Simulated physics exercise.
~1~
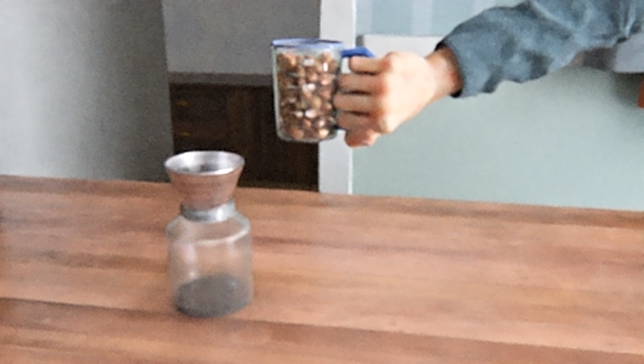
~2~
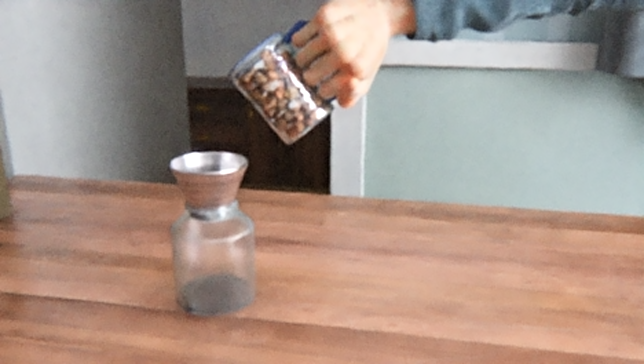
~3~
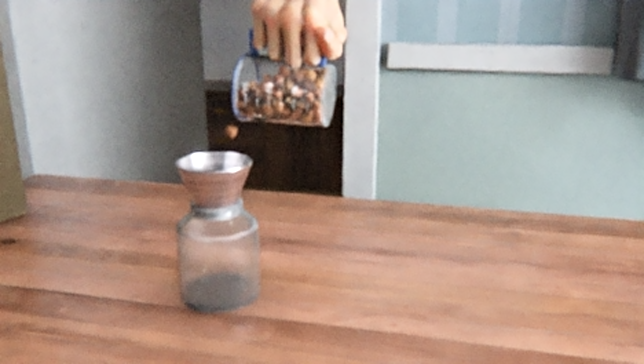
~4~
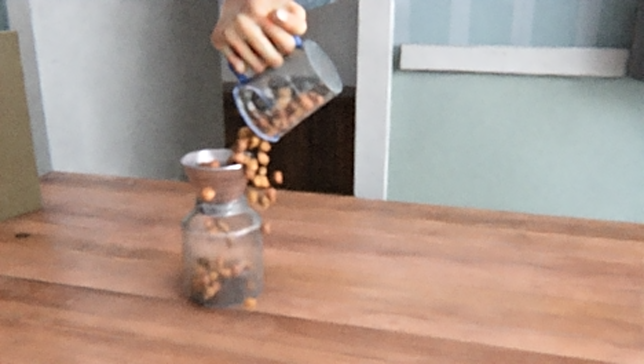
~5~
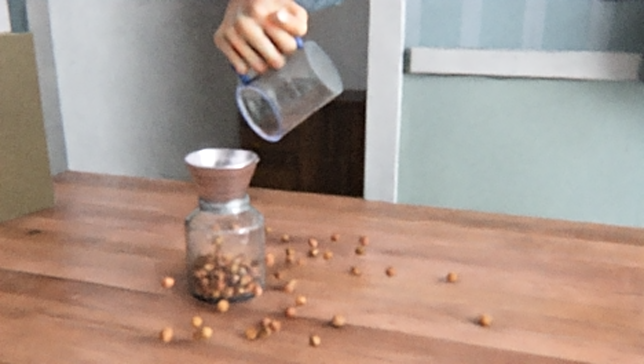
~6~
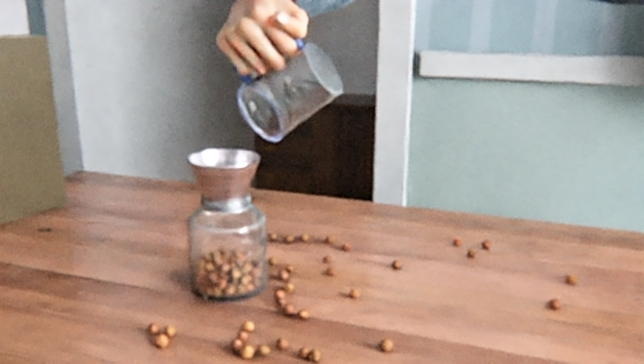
We see a hand tip a clear cup of hazelnuts over a funnel set on a glass jar on a wooden table, until the cup is empty. Most of the nuts land in the jar, while some miss and scatter across the tabletop.
